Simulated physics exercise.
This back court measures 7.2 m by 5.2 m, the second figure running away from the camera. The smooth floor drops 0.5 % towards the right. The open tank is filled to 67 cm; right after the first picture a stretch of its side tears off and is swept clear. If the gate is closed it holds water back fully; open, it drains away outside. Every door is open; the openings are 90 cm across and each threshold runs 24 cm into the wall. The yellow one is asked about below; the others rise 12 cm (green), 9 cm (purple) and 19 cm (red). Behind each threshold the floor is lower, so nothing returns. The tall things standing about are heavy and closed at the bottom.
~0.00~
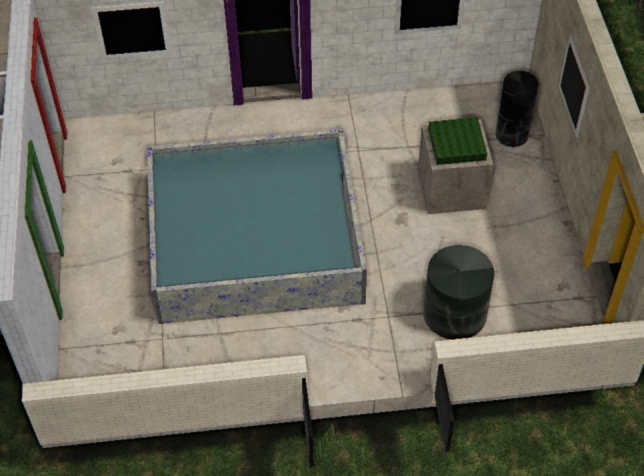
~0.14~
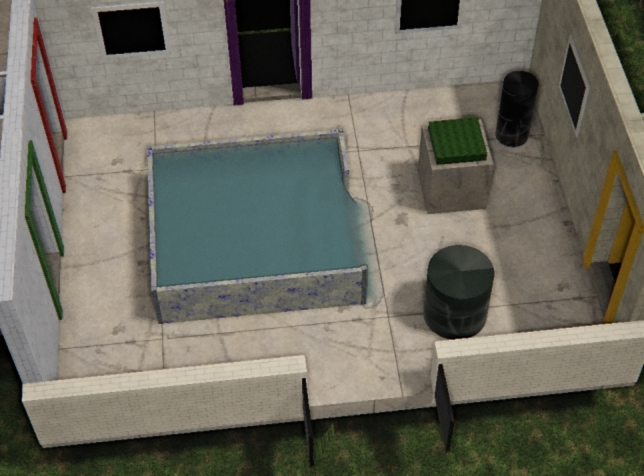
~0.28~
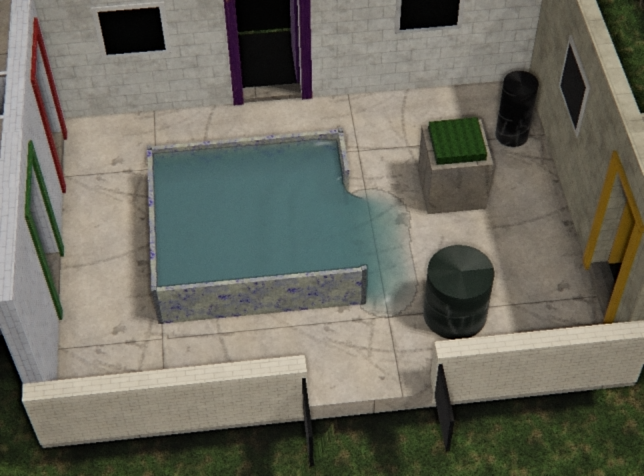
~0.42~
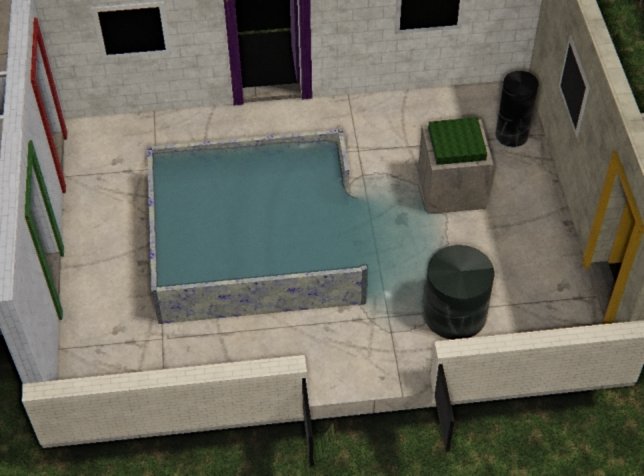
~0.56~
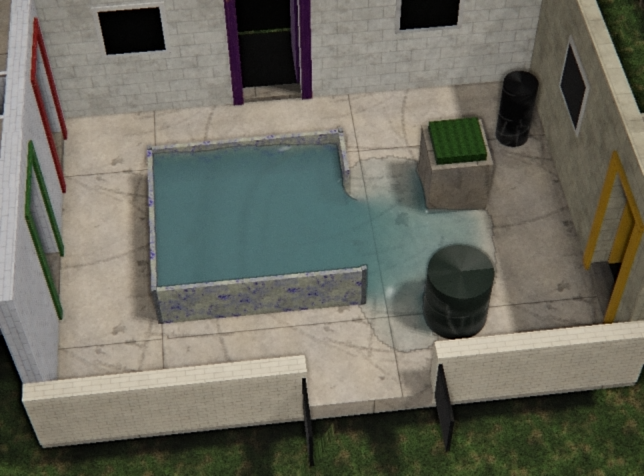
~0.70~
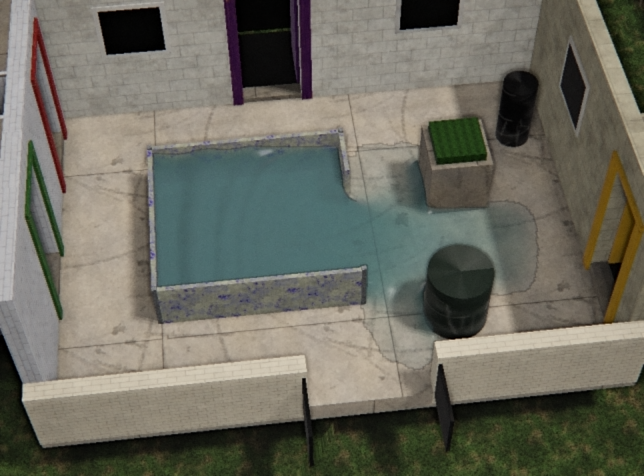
A pale walled courtyard with a large open tank of blue-green water at left of centre is seen from above by a still camera. Red and green doorways stand at left, purple at the back and yellow at right, with a green-topped block and two dark barrels right of the tank. The tank's right side breaks open, and water pours through, spreading thinly rightward past the block and around the nearer barrel.
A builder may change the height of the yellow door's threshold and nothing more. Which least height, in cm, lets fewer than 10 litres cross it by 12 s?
It would have to be roughly 31 cm high.
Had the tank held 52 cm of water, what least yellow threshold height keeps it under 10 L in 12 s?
Some 23 cm.
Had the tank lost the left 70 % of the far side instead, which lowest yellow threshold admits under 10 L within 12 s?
Some 14.5 cm.
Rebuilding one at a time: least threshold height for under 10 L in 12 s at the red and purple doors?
Roughly 14.5 cm at red and 7.5 cm at purple.
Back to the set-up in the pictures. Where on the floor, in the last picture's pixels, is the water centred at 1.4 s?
Around (309, 240).
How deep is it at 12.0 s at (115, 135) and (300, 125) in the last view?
Roughly 14 and 8 cm, in turn.
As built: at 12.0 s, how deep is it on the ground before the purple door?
About 9.0 cm.
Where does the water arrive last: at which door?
The green one.
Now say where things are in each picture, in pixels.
The first picture shows still water, 67 cm deep, in the open tank at (253, 210); the yellow door at (611, 251) is dry.
In the second picture, water pours out at (353, 242) and has run 0.3 m, to (377, 290); about 5 cm deep outside, 67 cm at the back.
In the third picture, the gap is at (352, 243), the front 0.8 m out at (404, 224); the back of the open tank holds 67 cm.
In the fourth picture, water pours out at (352, 244) and has run 1.3 m, to a hidden place; about 10 cm deep outside, 67 cm at the back.
In the fifth picture, water pours out at (352, 244) and has run 1.9 m, to (487, 230); about 10 cm deep outside, 67 cm at the back.
In the sixth picture, the front is at (531, 233), 2.5 m from the gap at (352, 243); 4.8 m2 of floor is wet, 64 cm left at the back; the yellow door at (611, 251), 3.4 m from the gap, is still 1.0 m from the nearest water.
After 1.4 s water covers 30 % of the floor, deepest (50 cm) near (423, 296); 21 cm at the yellow door, 1 litre in over its 17 cm threshold.
After 3.0 s water covers 50 % of the floor, deepest (44 cm) near (604, 359); 28 cm at the yellow door, 76 litres in over its 17 cm threshold.
After 12.0 s water covers 95 % of the floor, deepest (17 cm) near (141, 301); 12 cm at the yellow door, 146 litres in over its 17 cm threshold.
At the yellow door as built, the water arrived by 1.1 s and peaked near 30 cm at 3.2 s.
With a threshold of 25.5 cm, 36 litres would have come in within the 12 s; with 34.5 cm, 2 litres. So under 10 litres takes about 31 cm.
